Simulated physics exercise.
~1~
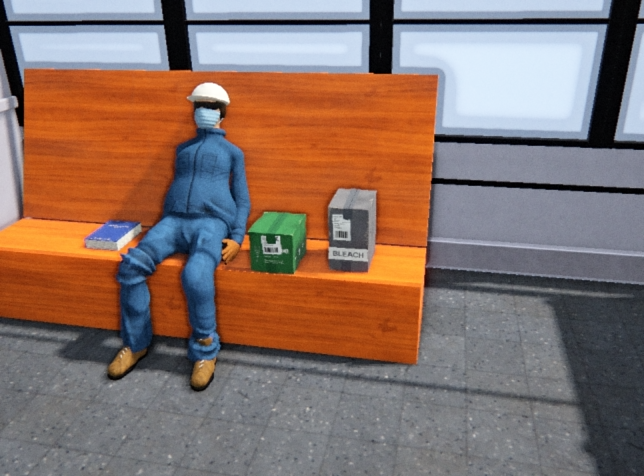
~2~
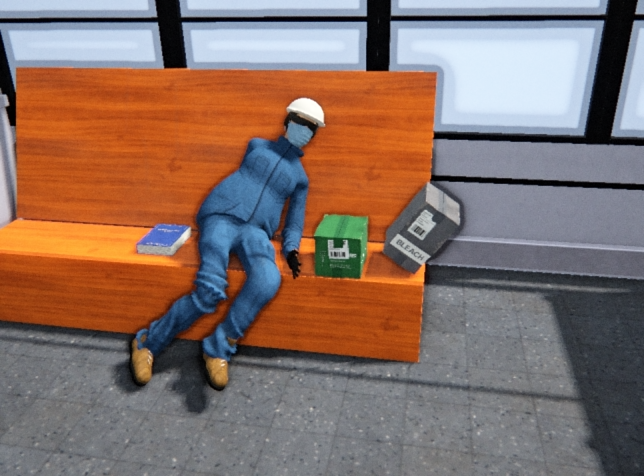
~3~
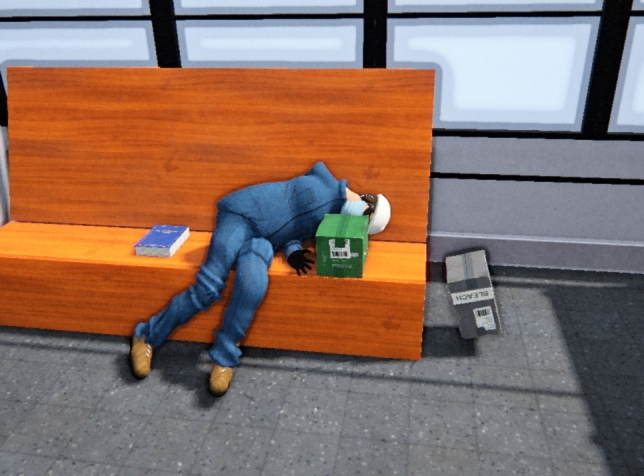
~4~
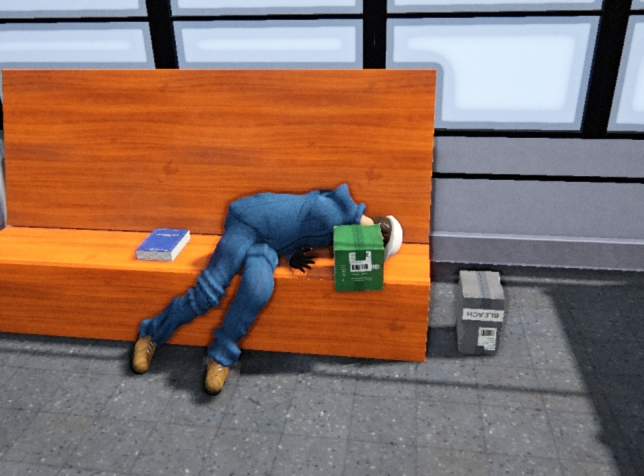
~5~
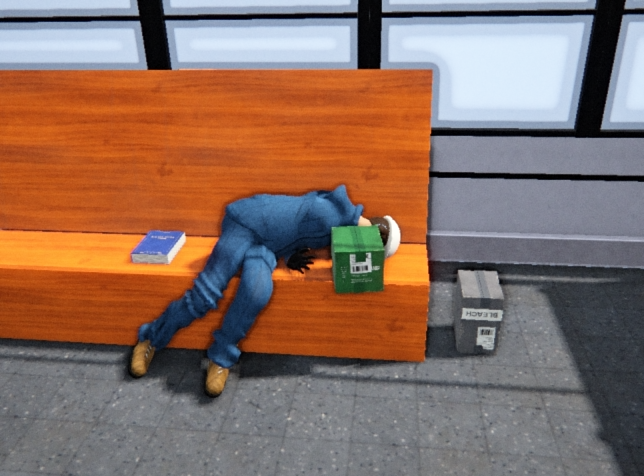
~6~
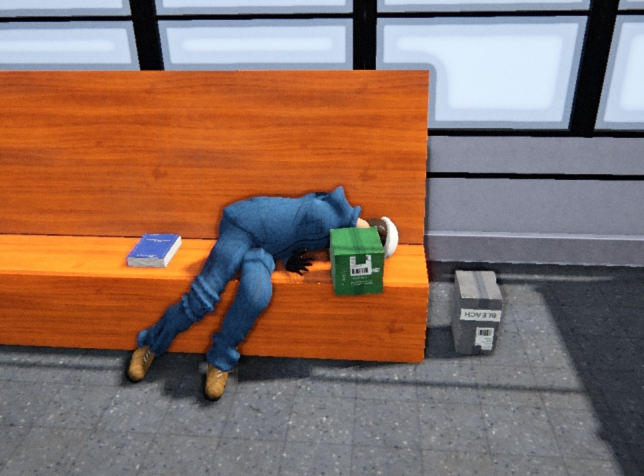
Masked figure in blue slumping sideways on an orange bench behind a green box, a grey box toppling off the right end to the floor.
